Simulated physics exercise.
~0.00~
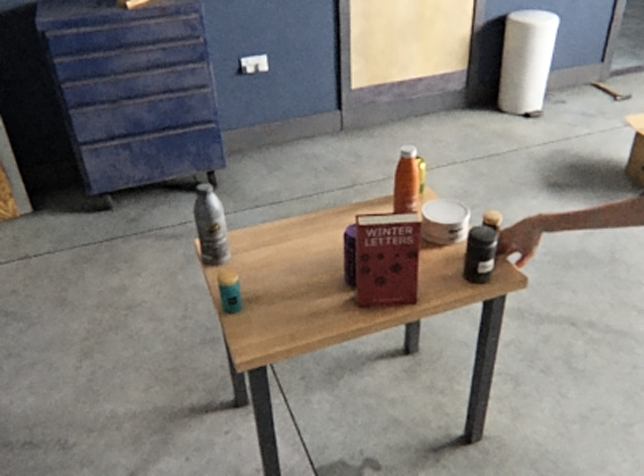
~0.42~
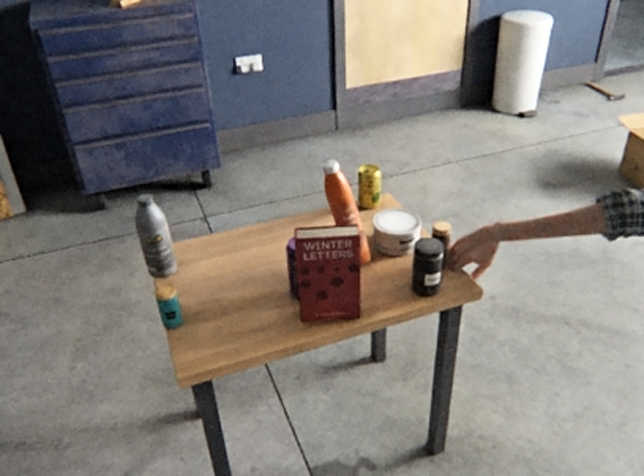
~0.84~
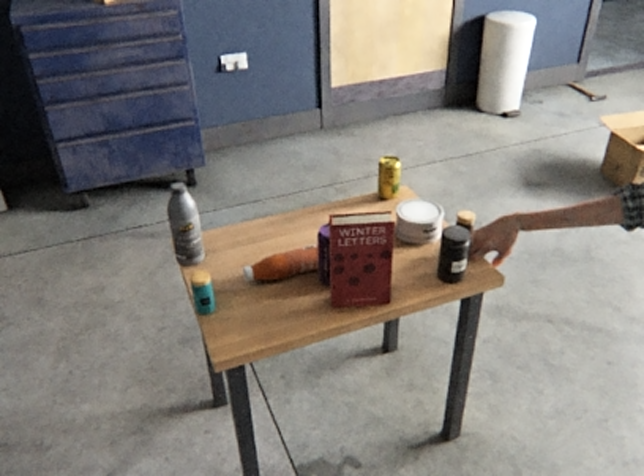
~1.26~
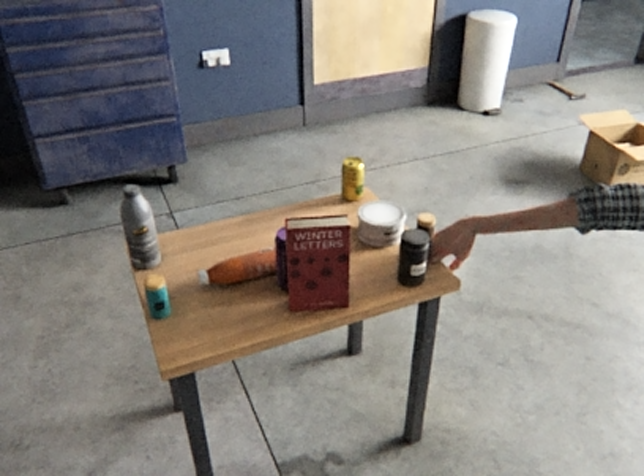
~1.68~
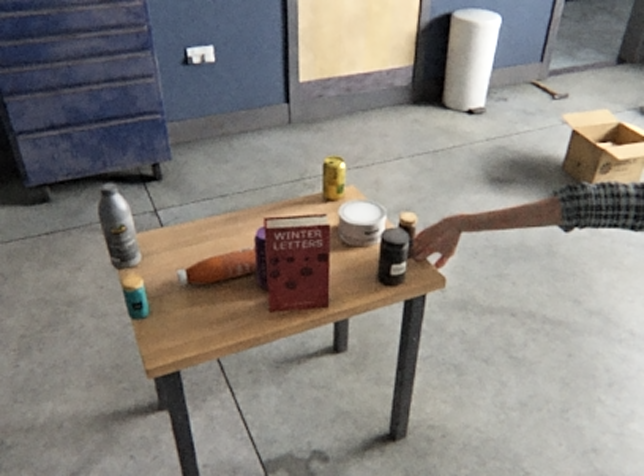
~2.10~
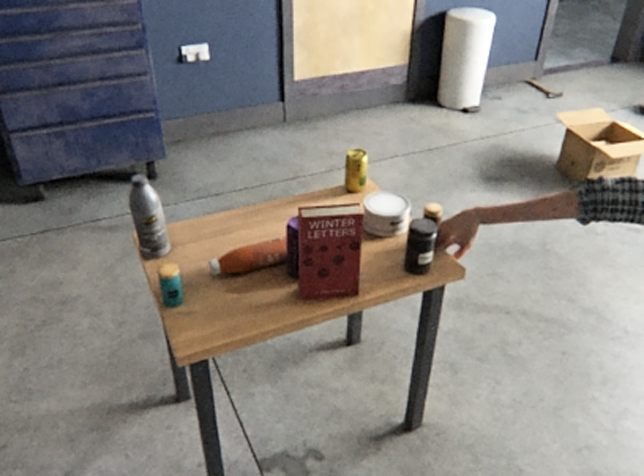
An orange bottle leaned and toppled onto its side as a hand at the right edge jerked a small wooden table left, then moved it back and forth; the red book, purple can, grey bottle and other items stayed standing.
